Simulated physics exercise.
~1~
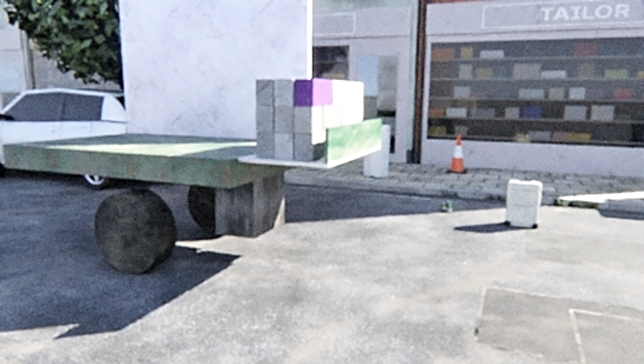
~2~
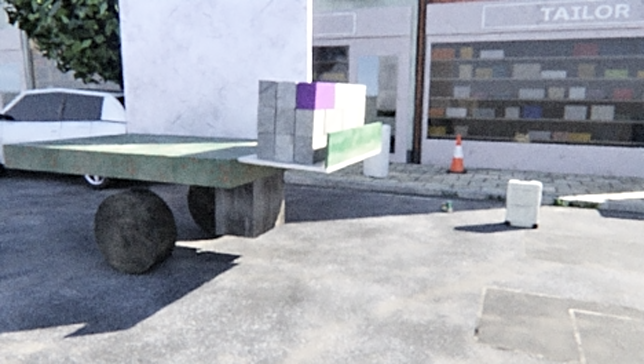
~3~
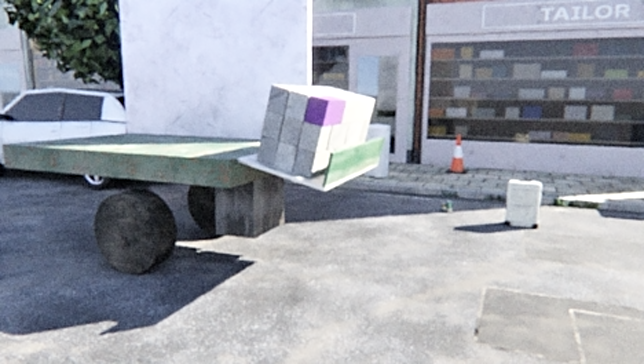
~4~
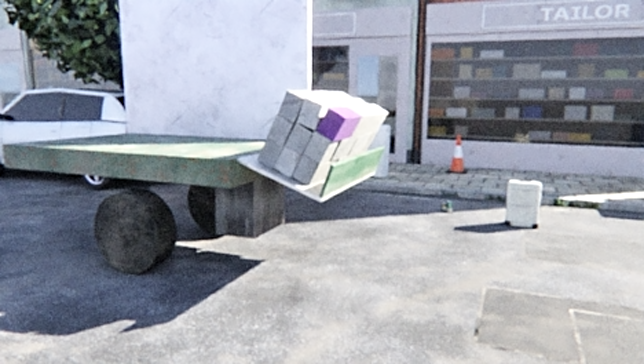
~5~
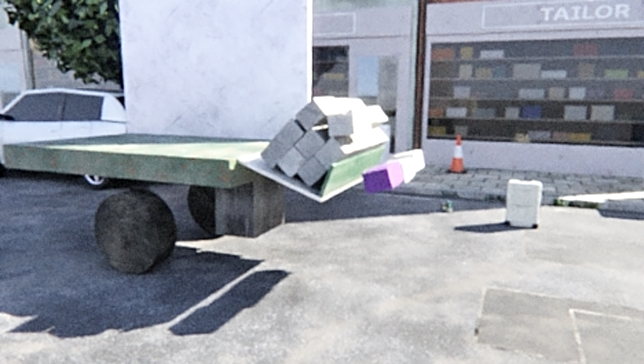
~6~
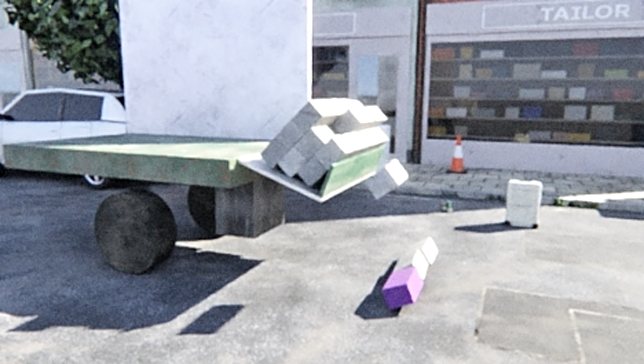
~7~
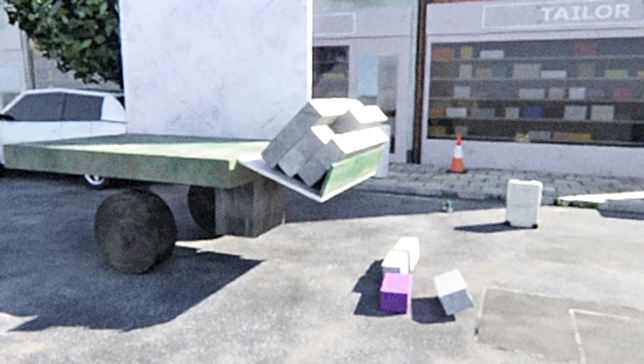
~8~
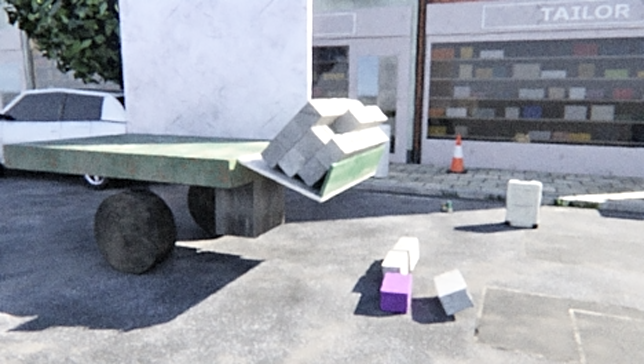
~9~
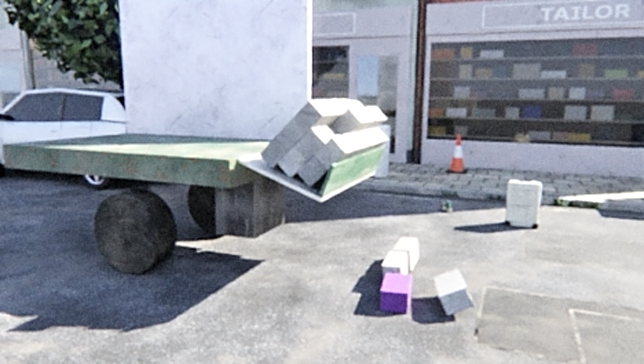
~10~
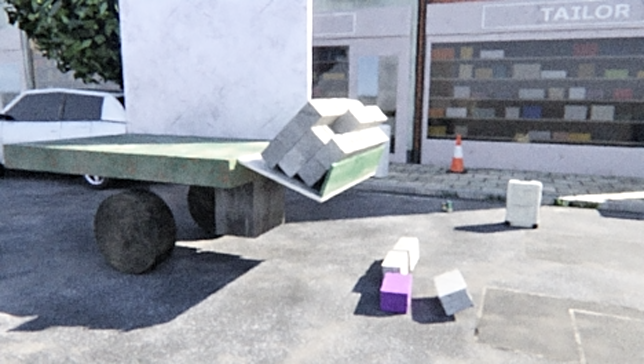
Lorry tail lift tilting down to the right, a stack of grey blocks slumping, a few including a purple one falling onto tarmac.
